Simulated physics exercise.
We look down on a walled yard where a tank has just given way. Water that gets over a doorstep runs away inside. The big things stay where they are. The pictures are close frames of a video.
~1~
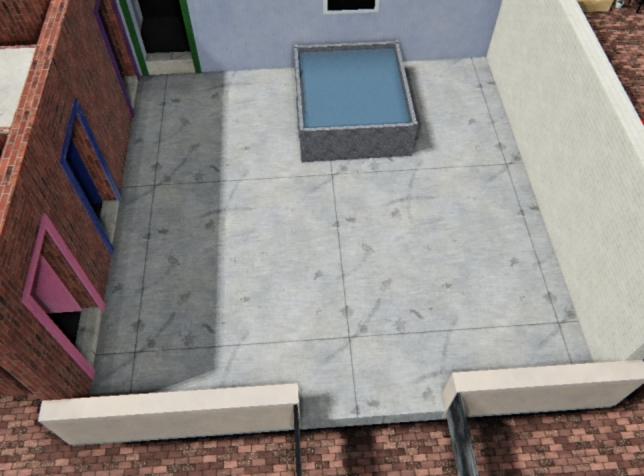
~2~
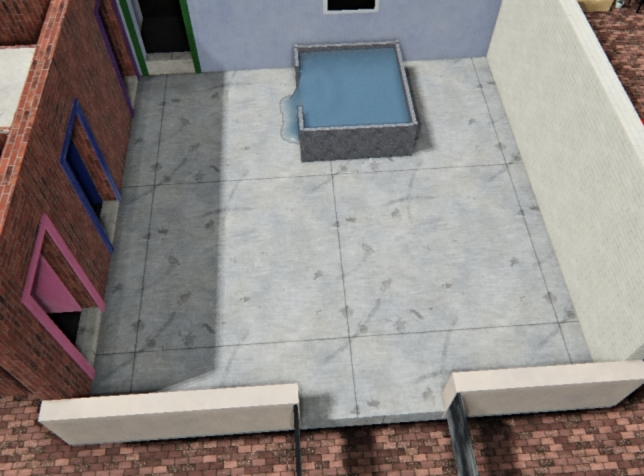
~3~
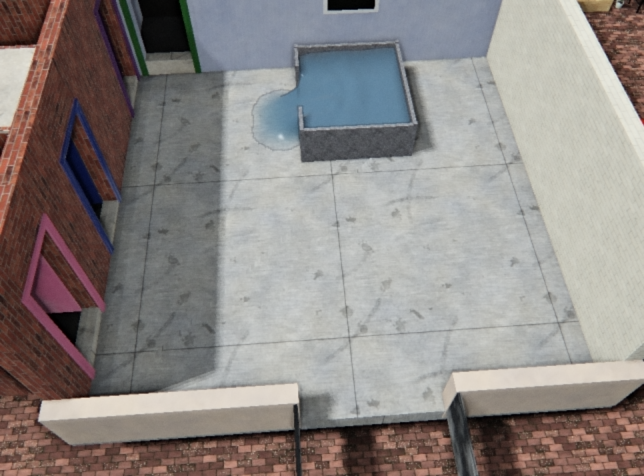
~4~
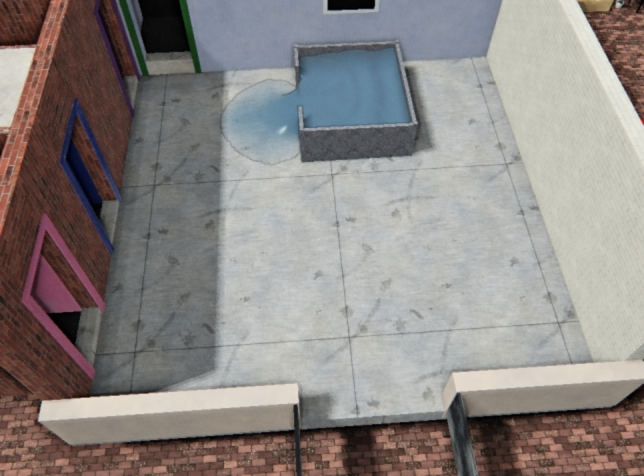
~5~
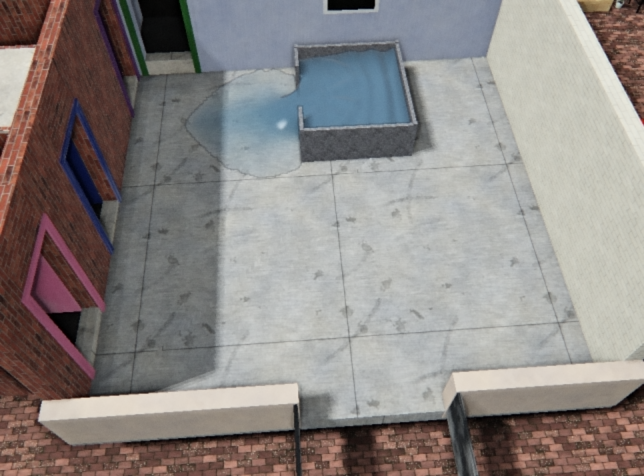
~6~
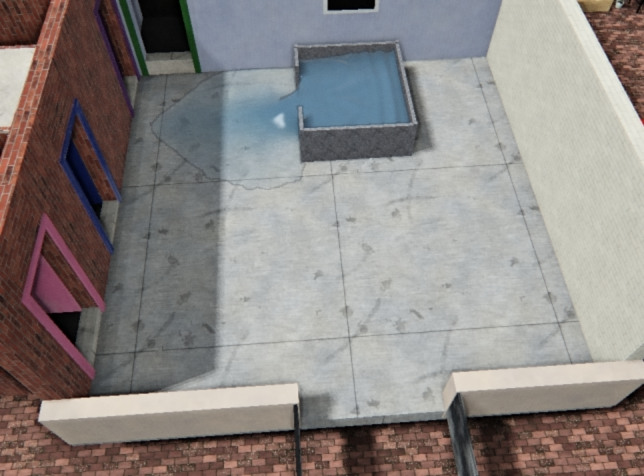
The clip shows a walled yard from above, with a raised tank of blue water near the back wall. Water pours through a gap in the tank's left side and spreads leftward across the pale paving in a widening sheet.
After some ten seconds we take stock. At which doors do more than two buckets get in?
One by one: The blue door floods; the pink door holds within the limit; the green door holds within the limit; the purple door floods.
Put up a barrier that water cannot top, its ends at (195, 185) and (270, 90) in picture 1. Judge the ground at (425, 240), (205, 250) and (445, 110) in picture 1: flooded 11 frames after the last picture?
In turn: No water, under water, no water.
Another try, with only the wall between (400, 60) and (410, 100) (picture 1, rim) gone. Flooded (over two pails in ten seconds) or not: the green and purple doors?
In short: Green lets less in, purple stays under.
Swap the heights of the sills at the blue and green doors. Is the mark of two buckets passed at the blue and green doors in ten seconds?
One by one: The blue door holds, the green door takes more.
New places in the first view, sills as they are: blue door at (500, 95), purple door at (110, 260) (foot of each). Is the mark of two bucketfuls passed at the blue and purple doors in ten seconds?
My reading: The blue one holds, the purple one holds.
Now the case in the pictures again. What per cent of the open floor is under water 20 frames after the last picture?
I make it 35 per cent.
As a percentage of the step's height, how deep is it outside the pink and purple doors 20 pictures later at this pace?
In turn 40 and 170 per cent.
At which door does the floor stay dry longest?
That is the pink-painted one.
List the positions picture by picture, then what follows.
The first frame shows still water in the tank at (352, 87).
In the second frame, water pours out at (301, 109) and has run to (292, 140).
In the third frame, water pours out at (301, 109) and has run to (261, 139).
In the fourth frame, the front is at (224, 127), out from the gap at (301, 110).
In the fifth frame, the front is at (191, 129), out from the gap at (301, 109).
In the sixth frame, water pours out at (301, 108) and has run to (158, 131).
A moment on, water covers 25 % of the floor; the blue door not reached, the pink door not reached, the green door wet at the sill, nothing in, the purple door under two buckets in.
Next, water covers 25 % of the floor; the blue door under two buckets in, the pink door not reached, the green door wet at the sill, nothing in, the purple door far over two buckets in.
Then, water covers 35 % of the floor; the blue door over two buckets in, the pink door wet at the sill, nothing in, the green door wet at the sill, nothing in, the purple door far over two buckets in.
Later, water covers 50 % of the floor; the blue door over two buckets in, the pink door wet at the sill, nothing in, the green door wet at the sill, nothing in, the purple door far over two buckets in.
In the end, water covers 80 % of the floor; the blue door over two buckets in, the pink door wet at the sill, nothing in, the green door wet at the sill, nothing in, the purple door far over two buckets in.
